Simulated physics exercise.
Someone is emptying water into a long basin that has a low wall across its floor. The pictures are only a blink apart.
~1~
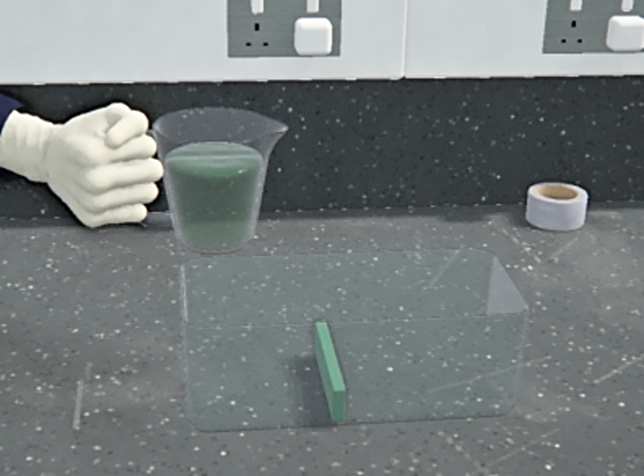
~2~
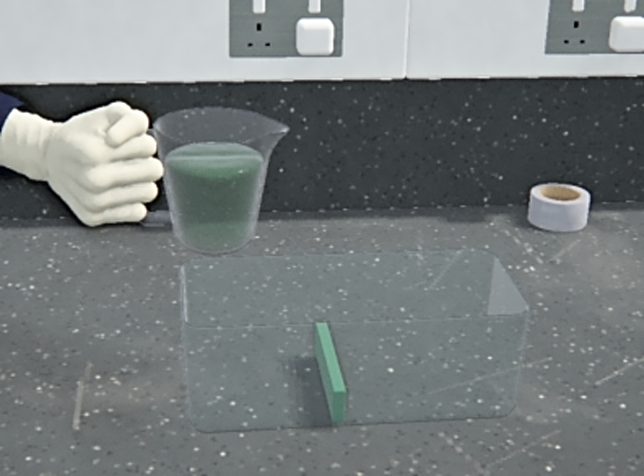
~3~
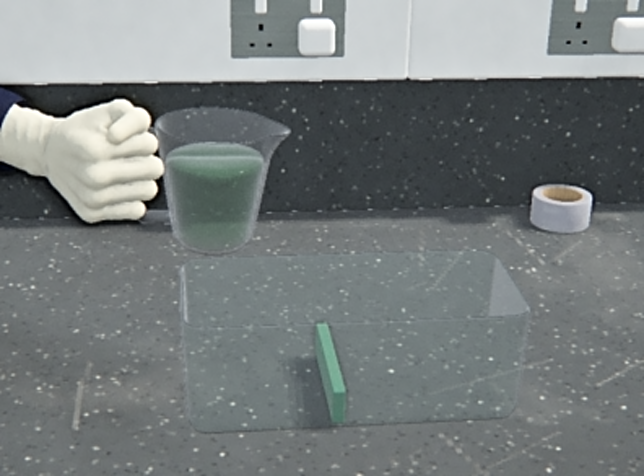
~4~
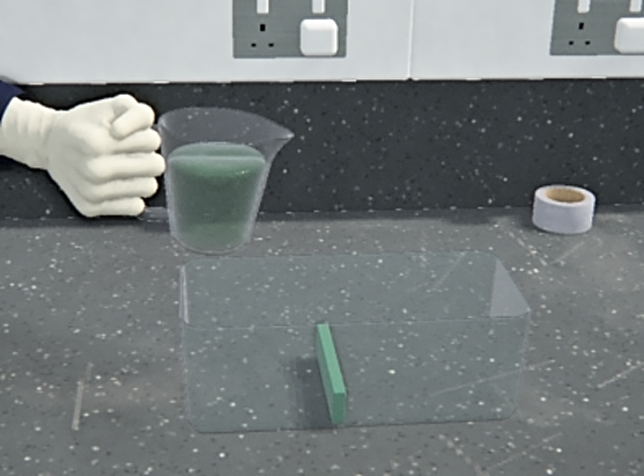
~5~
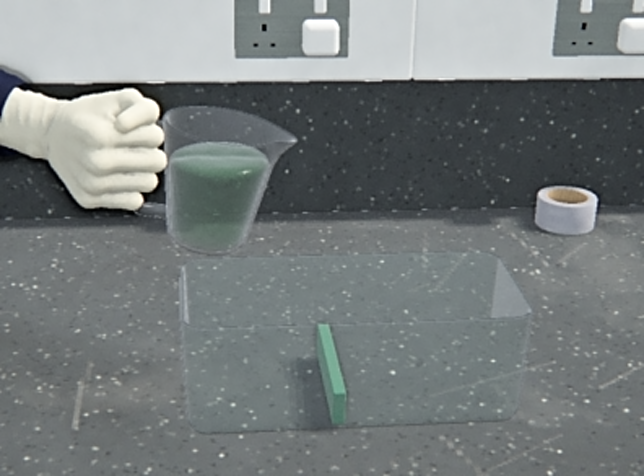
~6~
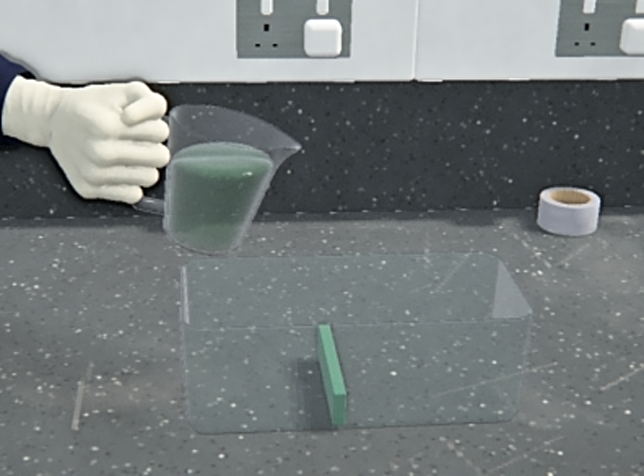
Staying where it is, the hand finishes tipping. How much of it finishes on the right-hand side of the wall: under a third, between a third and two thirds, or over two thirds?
The share that settles right of the wall is one third to two thirds, as I see it.
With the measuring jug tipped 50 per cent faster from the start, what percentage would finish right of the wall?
Near 35 %.
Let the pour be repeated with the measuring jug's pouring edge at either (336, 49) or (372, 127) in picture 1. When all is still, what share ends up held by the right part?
In order, roughly 85 percent and 90 percent.
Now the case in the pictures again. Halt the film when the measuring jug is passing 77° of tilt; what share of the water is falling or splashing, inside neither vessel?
It's about 20 per cent.
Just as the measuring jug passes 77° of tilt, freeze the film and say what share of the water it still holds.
75 per cent, roughly.
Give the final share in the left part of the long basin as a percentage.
Share approx. 45 per cent.
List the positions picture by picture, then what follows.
In the first picture, it leans 0°; its right rim is at (288, 126); the water meets the walls at (163, 157) and (262, 154); the long basin's rim runs from (181, 293) to (511, 280); the wall's top is at (329, 356).
In the second picture, it leans 1°; its right rim is at (289, 127); the water meets the walls at (164, 157) and (263, 155).
In the third picture, it leans 2°; its right rim is at (290, 129); the water meets the walls at (164, 156) and (264, 155).
In the fourth picture, it leans 5°; its right rim is at (294, 133); the water meets the walls at (166, 156) and (266, 156).
In the fifth picture, it leans 9°; its right rim is at (297, 138); the water meets the walls at (169, 157) and (269, 157).
In the sixth picture, it leans 14°; its right rim is at (301, 145); the water meets the walls at (170, 158) and (274, 157).
A moment on, the measuring jug is tipped on its side and 73 per cent is still to pour, 0 is left of the wall and 8 right of it.
Next, the measuring jug is tipped right over and 7 per cent is still to pour, 34 is left of the wall and 53 right of it.
Then the measuring jug is tipped right over and 0 per cent is still to pour, 44 is left of the wall and 55 right of it.
Later the measuring jug is tipped right over and 0 per cent is still to pour, 44 is left of the wall and 55 right of it.
Finally, 44 per cent lies left of the wall, 55 right of it and 1 outside.
